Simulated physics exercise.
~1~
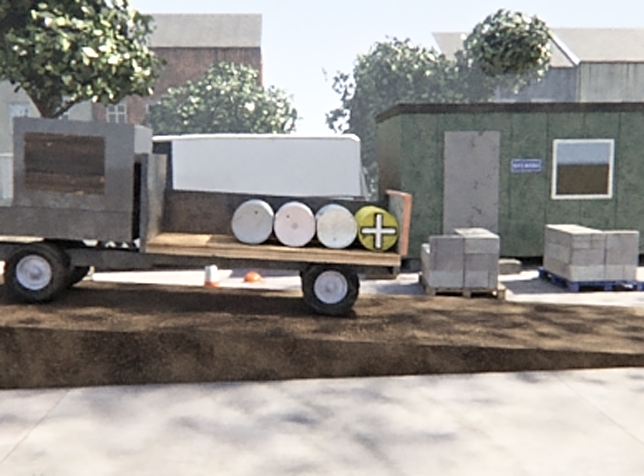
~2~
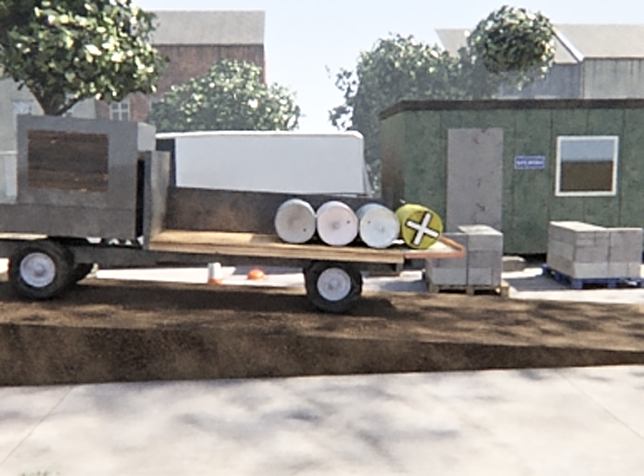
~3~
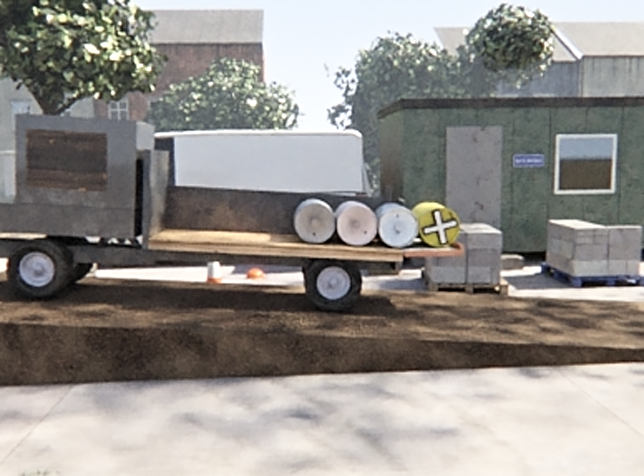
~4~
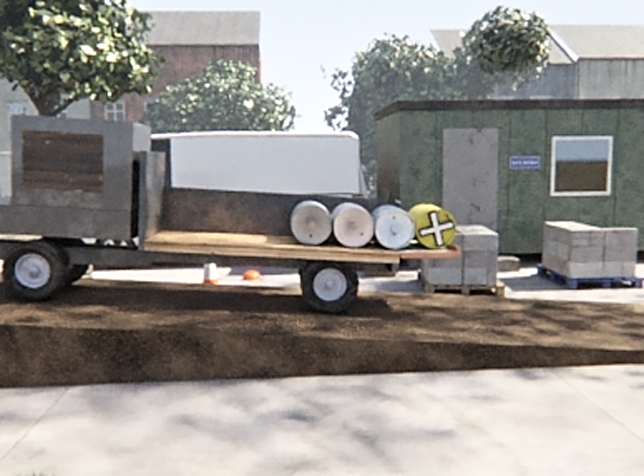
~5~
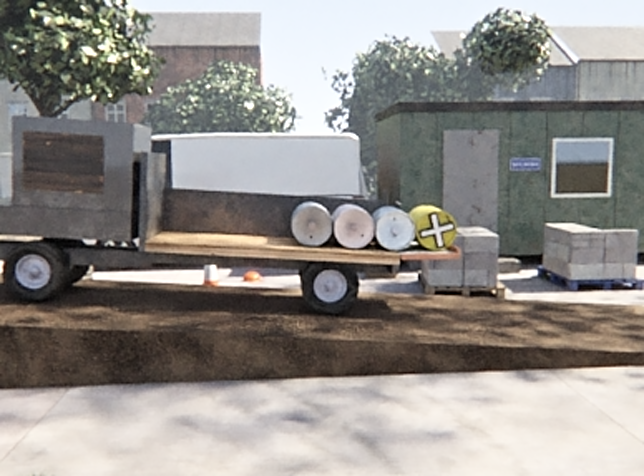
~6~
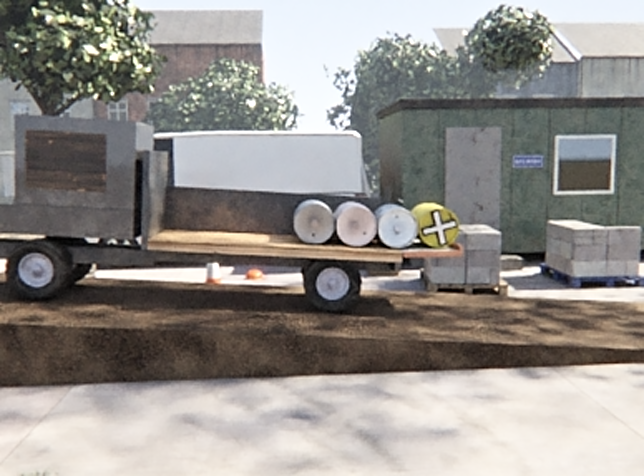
Four drums lie on their sides in a row on the wooden bed of a grey pick-up, three whitish and the rightmost yellow with a white cross. The truck stands on a brown dirt ramp, seen from the side by a slightly swaying camera, with a green cabin and stacked grey blocks to the right. The tailgate at the right end swings down until it lies nearly level with the bed. The drums roll right, and the yellow one turns onto the lowered gate. It stops near the outer edge, the pale ones close behind, and all four stay aboard.
